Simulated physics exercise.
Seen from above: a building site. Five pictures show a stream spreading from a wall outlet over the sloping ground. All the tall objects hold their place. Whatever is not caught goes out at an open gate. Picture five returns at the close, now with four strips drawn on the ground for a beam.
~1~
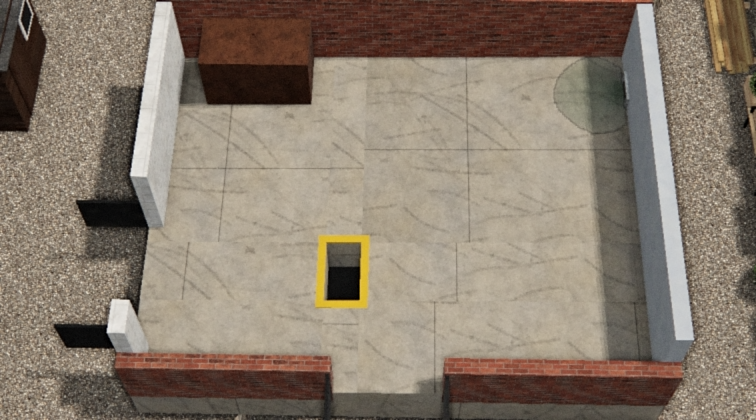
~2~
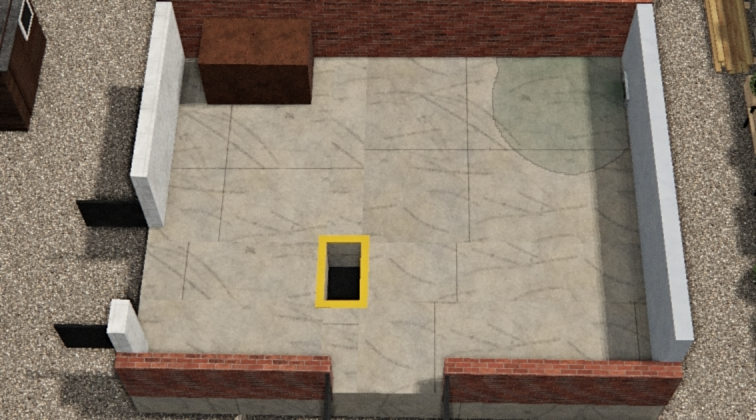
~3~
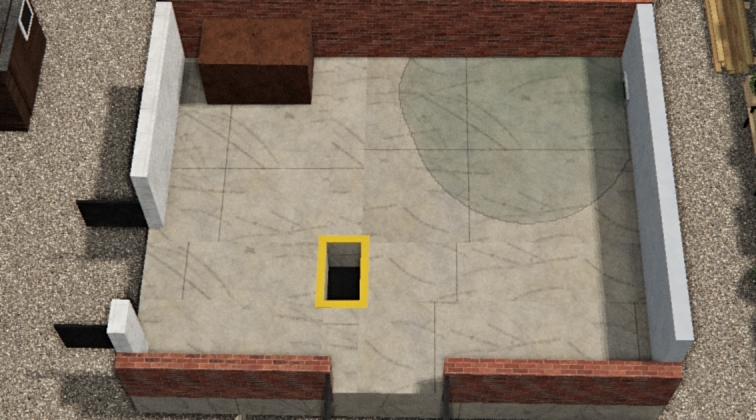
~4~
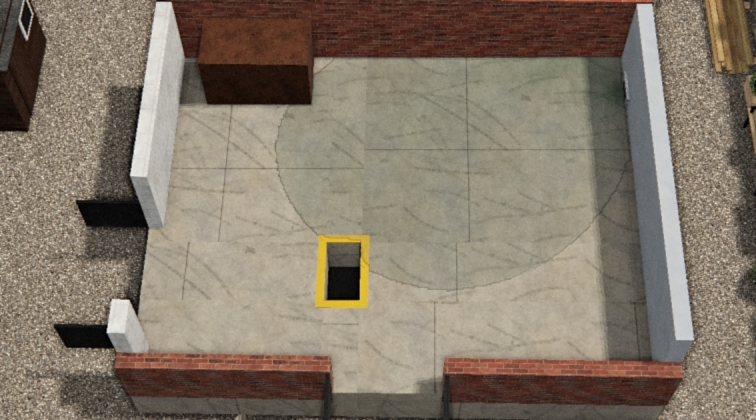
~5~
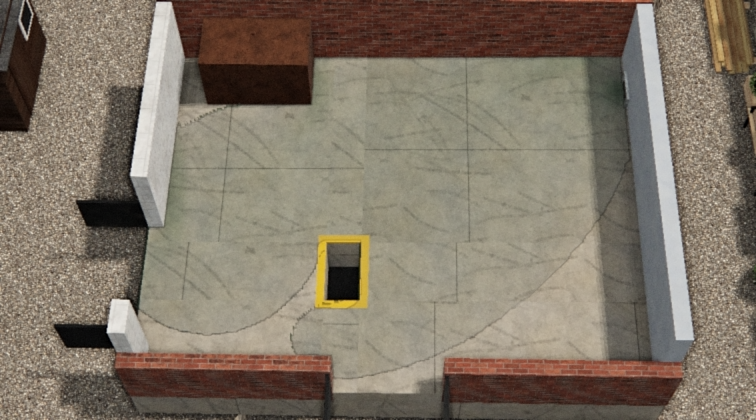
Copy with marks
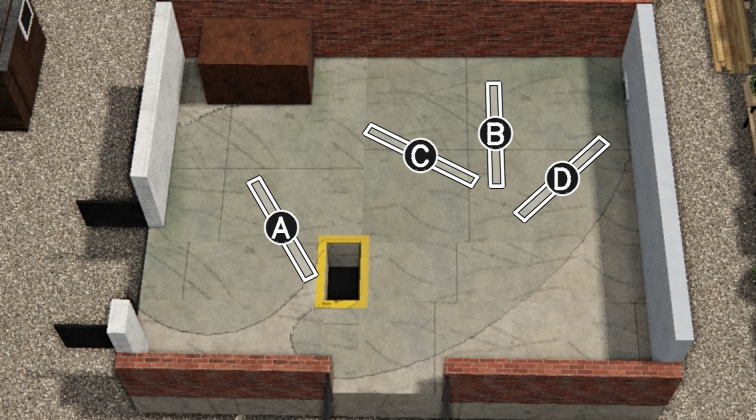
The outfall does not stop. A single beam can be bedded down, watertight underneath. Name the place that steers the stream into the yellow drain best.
Spot A.
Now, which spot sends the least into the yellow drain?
That would be B.
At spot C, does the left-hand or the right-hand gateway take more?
The left gate.
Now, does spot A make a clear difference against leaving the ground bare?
Yes, it helps clearly.
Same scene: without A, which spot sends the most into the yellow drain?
D it is.
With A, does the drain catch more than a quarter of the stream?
Yes.
In white, A from (253, 180) to (310, 277); B from (496, 186) to (493, 83); C from (367, 129) to (474, 181); D from (519, 216) to (603, 140).
Choosing A, about 44 % of the stream goes into the yellow drain, about 56 % out by the gates.
Choosing B, about 10 % of the stream goes into the yellow drain, about 90 % out by the gates.
Choosing C, about 14 % of the stream goes into the yellow drain, about 86 % out by the gates.
Choosing D, about 23 % of the stream goes into the yellow drain, about 77 % out by the gates.
